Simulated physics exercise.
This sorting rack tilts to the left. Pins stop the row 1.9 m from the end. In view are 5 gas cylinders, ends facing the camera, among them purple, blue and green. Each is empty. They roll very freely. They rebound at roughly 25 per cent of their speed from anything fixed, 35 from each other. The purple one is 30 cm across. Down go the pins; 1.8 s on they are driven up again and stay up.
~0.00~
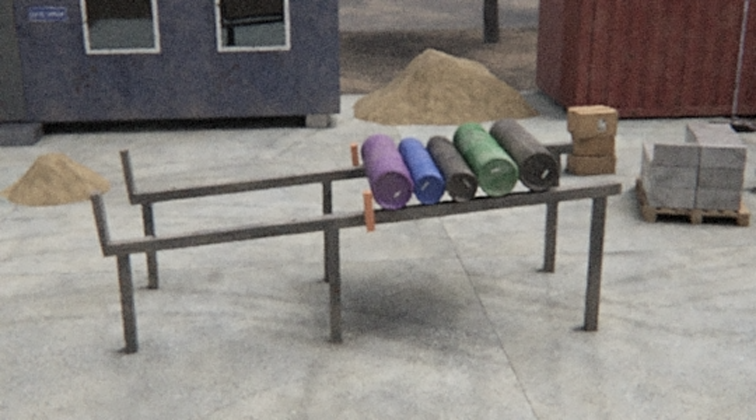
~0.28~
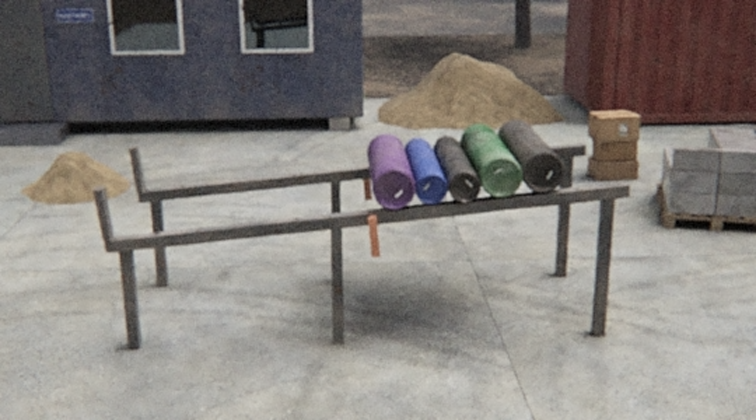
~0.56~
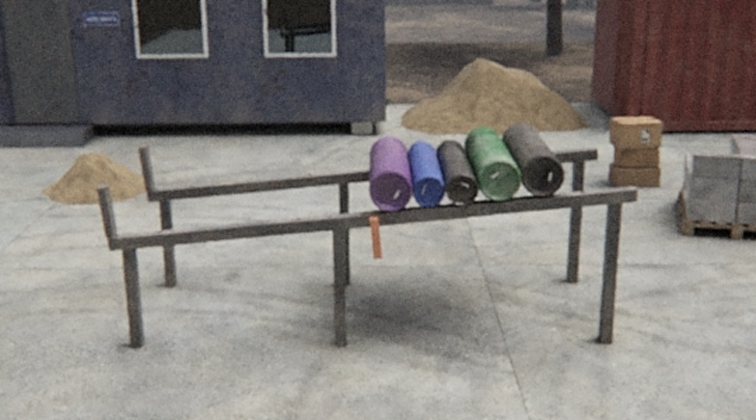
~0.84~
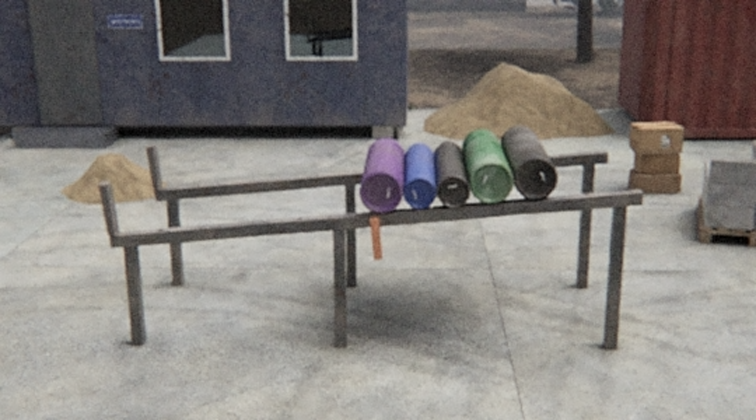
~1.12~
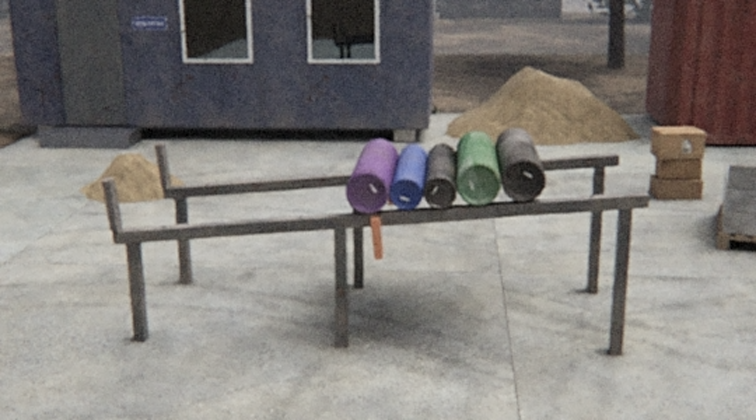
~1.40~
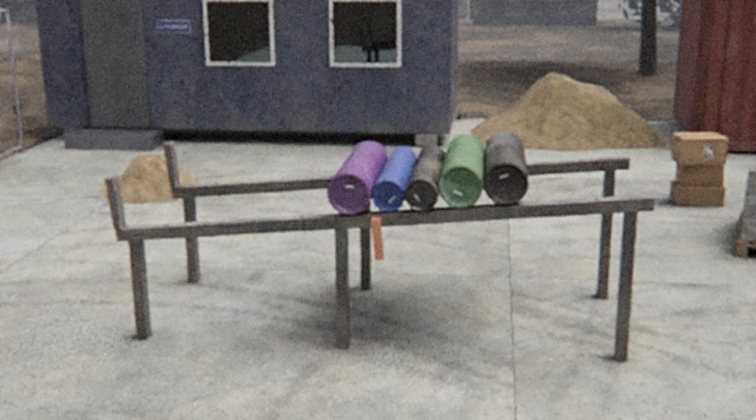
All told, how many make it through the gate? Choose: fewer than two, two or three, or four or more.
It is two or three; here the count comes to 3.
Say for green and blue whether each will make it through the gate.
Green waits above the pins; blue runs down the rack.
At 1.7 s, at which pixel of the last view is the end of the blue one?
At about (361, 199).
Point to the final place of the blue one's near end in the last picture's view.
At about (174, 210).
By 1.7 s, purple is on the rails, 35 cm below the pins, rolling left; blue is on the rails, 10 cm below the pins, rolling left; green is on the rails, 40 cm above the pins, rolling left; 2 of 5 have passed.
By 2.1 s, purple is on the rails, 65 cm below the pins, rolling left; blue is on the rails, 40 cm below the pins, rolling left; green is on the rails, 20 cm above the pins, rolling right; 3 of 5 have passed.
Finally (4.2 s), purple is on the rails, 170 cm below the pins; blue is on the rails, 140 cm below the pins; green is on the rails, 20 cm above the pins; 3 of 5 have passed.
